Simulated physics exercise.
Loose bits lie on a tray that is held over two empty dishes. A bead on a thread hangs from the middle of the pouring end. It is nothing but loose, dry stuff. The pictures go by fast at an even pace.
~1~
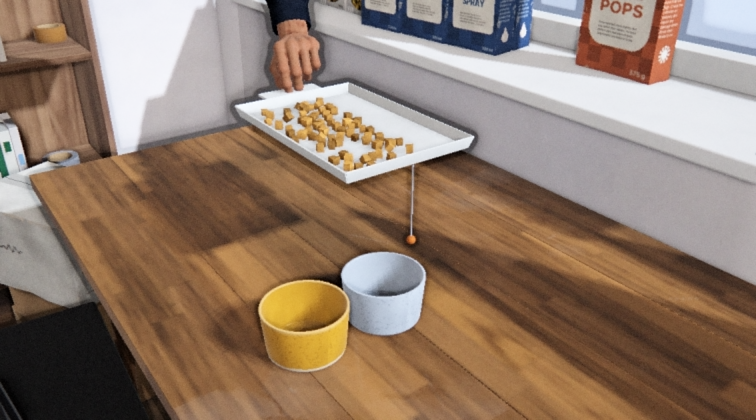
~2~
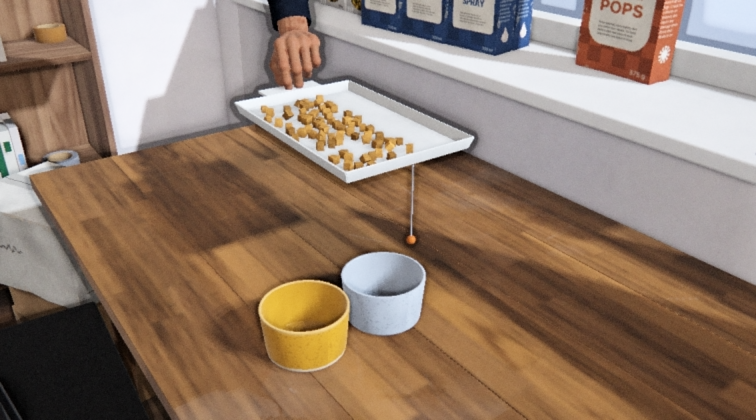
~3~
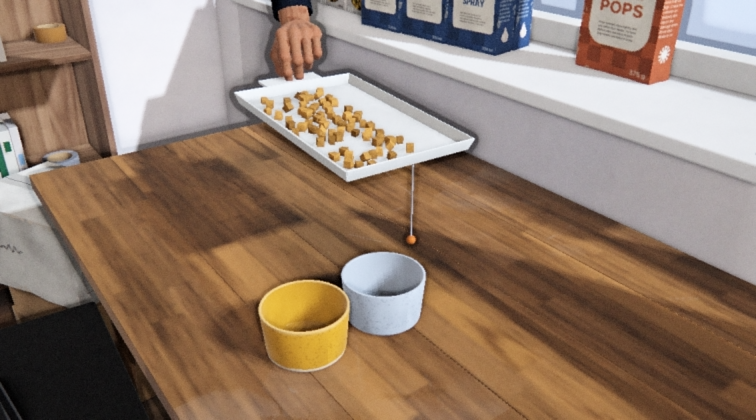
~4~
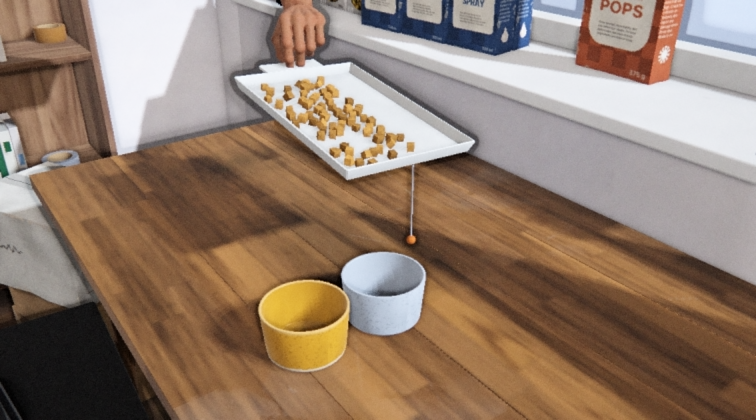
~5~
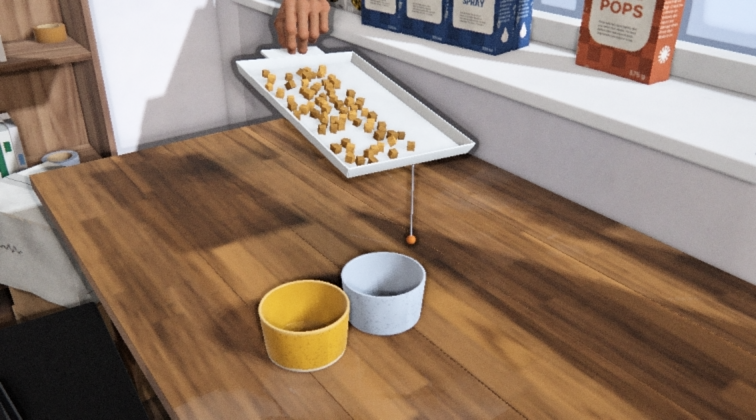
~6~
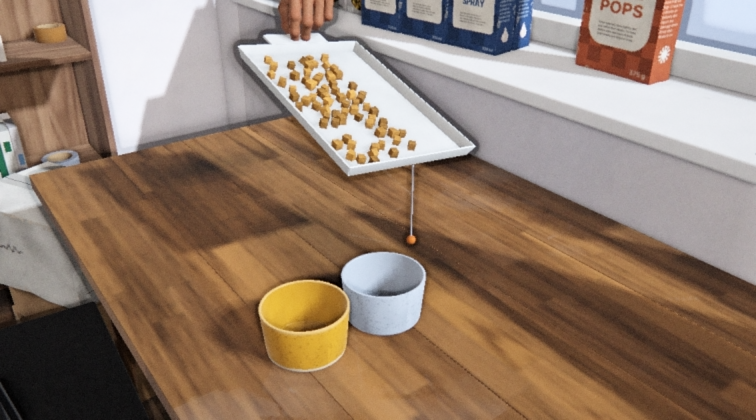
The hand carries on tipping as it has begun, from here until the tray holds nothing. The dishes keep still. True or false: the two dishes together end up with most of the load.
False.
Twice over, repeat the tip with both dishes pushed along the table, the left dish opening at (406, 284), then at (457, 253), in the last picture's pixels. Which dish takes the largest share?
The first try: The right one. The second: The dish on the left.
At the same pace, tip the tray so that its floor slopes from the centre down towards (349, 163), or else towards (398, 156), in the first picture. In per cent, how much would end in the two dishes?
Around 60 per cent first, around 30 per cent next.
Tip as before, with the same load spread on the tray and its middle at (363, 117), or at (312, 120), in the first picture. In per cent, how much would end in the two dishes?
First some 0, then 0 per cent.
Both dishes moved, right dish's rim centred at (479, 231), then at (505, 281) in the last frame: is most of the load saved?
Together the dishes get beyond half first, then less than a half.
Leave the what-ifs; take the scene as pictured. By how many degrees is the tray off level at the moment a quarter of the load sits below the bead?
Somewhere near 75°.
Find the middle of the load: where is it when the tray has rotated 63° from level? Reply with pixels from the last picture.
The load is centred around (439, 146).
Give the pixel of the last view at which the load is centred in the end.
Centre at rest: Close to (478, 283).
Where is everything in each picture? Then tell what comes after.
Corners of the pouring end near (347, 171) and (468, 136), level; middle of the load near (341, 131), croutons; left dish near (329, 345); right dish near (408, 310); bead on its thread near (411, 240), in the first picture.
Corners of the pouring end near (347, 171) and (469, 137), level; middle of the load near (341, 129), in the second picture.
Corners of the pouring end near (348, 169) and (469, 138), tipped barely, lowest at the right corner; middle of the load near (342, 125), in the third picture.
Corners of the pouring end near (349, 168) and (469, 140), tipped a little, lowest at the right corner; middle of the load near (342, 118), in the fourth picture.
Corners of the pouring end near (350, 166) and (470, 142), tipped a little, lowest at the right corner; middle of the load near (344, 111), in the fifth picture.
Corners of the pouring end near (351, 165) and (470, 144), tipped clearly, lowest at the right corner; middle of the load near (345, 105), a little on the move; left dish near (329, 345); right dish near (408, 310), in the sixth picture.
Shortly afterwards, tray tipped steeply; the bulk on the tray; a little in the air.
Next, tray tipped past a quarter turn; near two thirds on the tray; near a third outside both.
Some moments later, tray tipped past a quarter turn; only a few in the right dish; all but a few outside both.
In the end, tray tipped past a quarter turn; none at all in the left dish; only a few in the right dish; all but a few outside both.
